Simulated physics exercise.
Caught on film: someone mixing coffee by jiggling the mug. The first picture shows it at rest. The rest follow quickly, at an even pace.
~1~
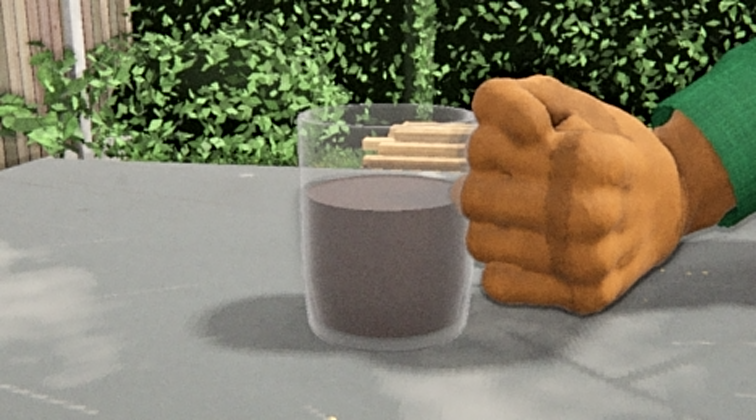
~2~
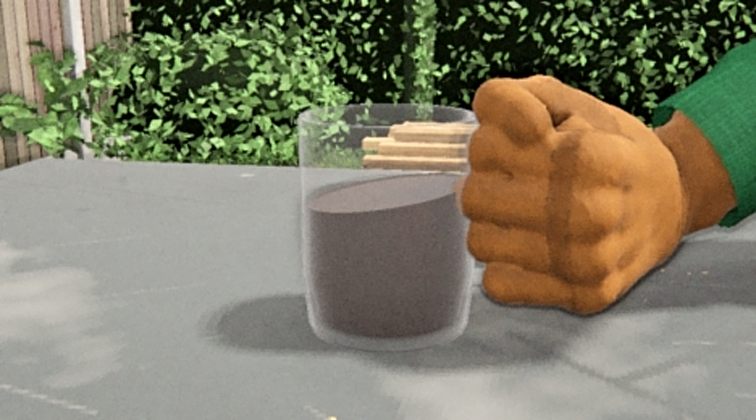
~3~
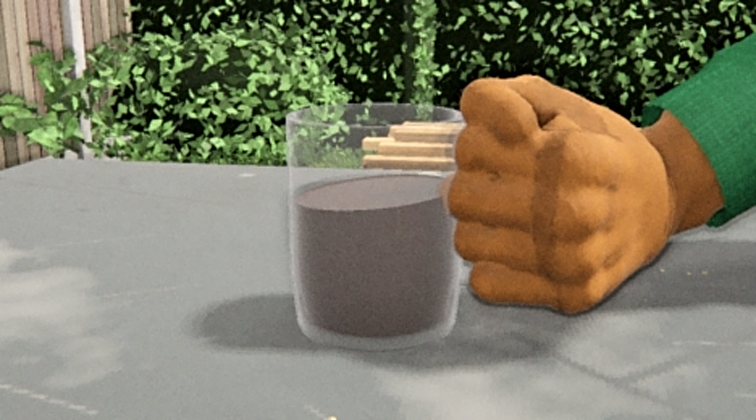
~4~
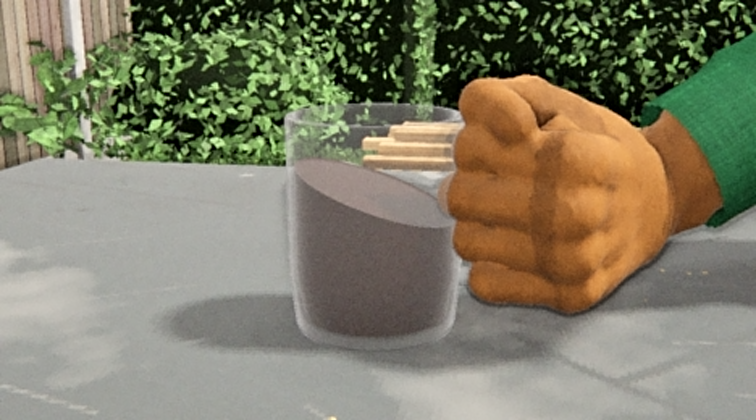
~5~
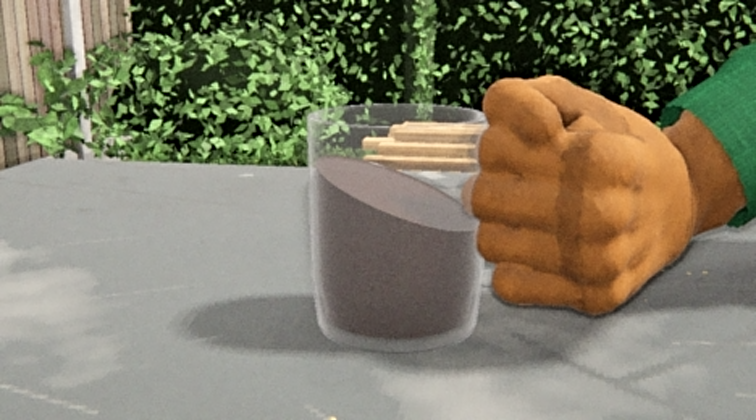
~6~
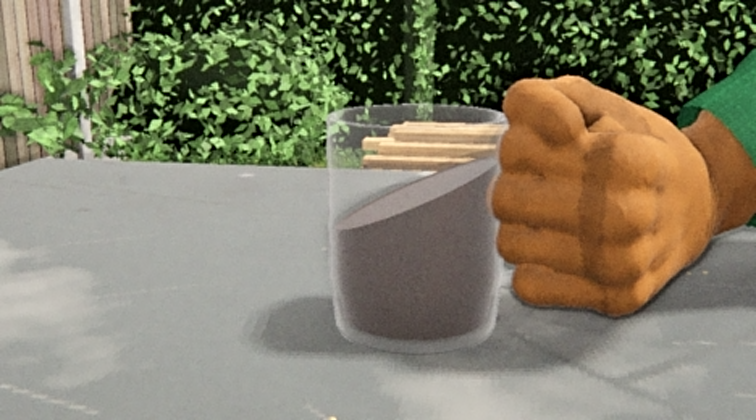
Dark liquid sloshing in a clear mug as a brown-gloved hand jiggles it left, then right, on a grey outdoor table.
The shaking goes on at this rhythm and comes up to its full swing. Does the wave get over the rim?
It slops over.
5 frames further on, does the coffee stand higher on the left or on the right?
On the right wall.
Shortly, the highest wave so far goes over the rim.
At the finish, the highest wave so far goes over the rim; some is on the top.
